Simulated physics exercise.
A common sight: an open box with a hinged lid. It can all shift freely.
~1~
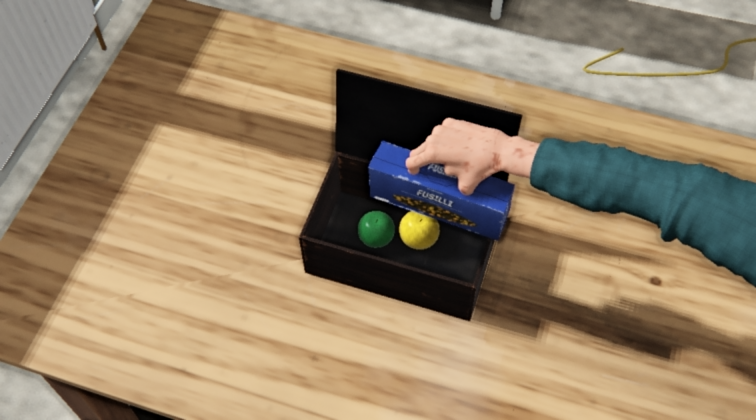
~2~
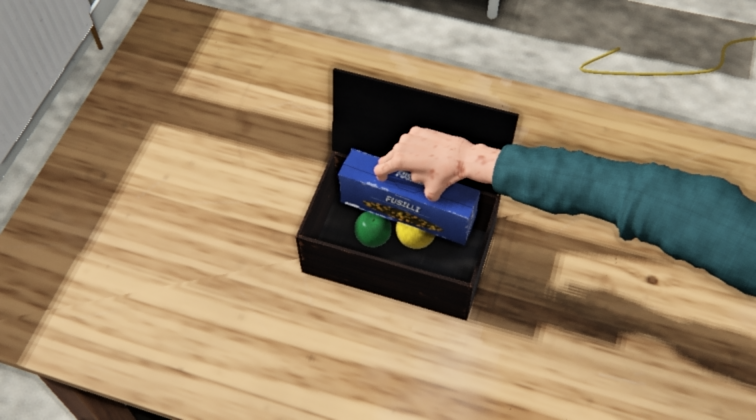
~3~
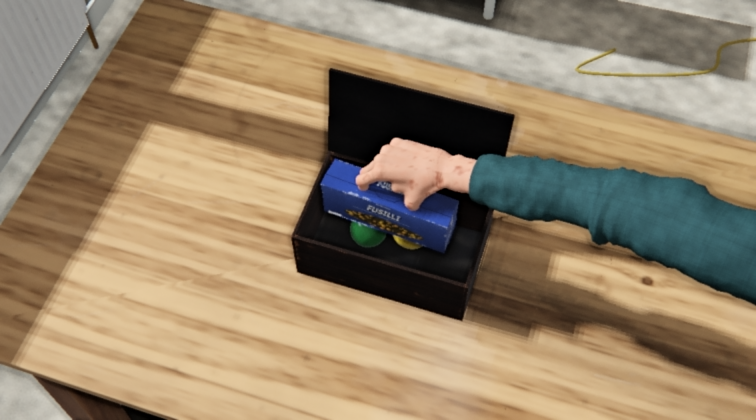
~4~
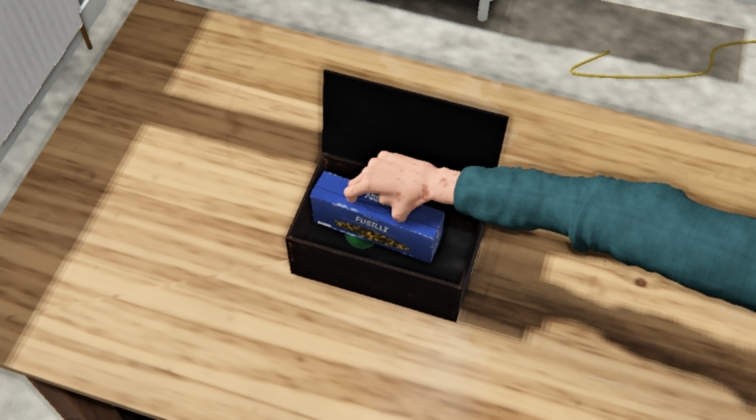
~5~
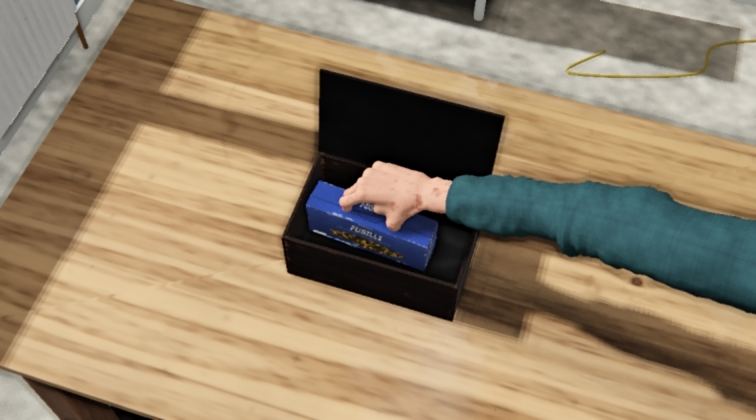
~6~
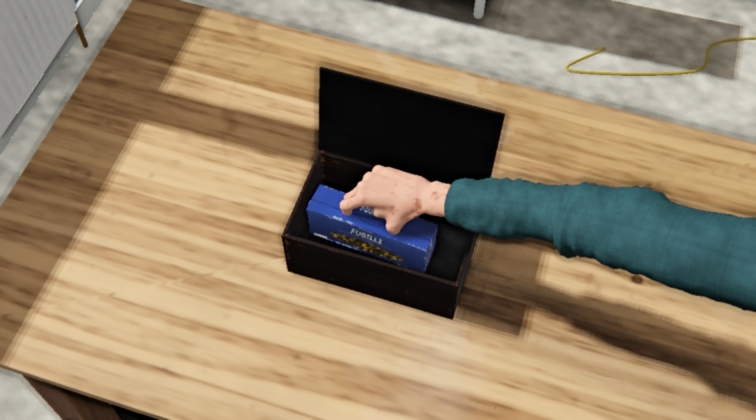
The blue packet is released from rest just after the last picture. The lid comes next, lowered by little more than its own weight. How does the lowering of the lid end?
The lid comes to rest closed on the rim.
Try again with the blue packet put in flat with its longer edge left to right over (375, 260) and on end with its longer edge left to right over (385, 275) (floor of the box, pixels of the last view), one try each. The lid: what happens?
So, first it fits down fine, then it won't go down.
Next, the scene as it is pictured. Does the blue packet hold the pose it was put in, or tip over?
It ends up leaning.
Then, 1.00 s later than the last frame, lid starting down; blue packet on its side near (370, 256); green apple moved a little.
Then, 1.80 s later than the last frame, lid 42° above the rim; blue packet on its side near (370, 256); green apple moved a little.
When it is over, lid shut; lying over in the box, blue packet; the other 2 as before. End places, in pixels of the last picture, blue packet near (370, 256).
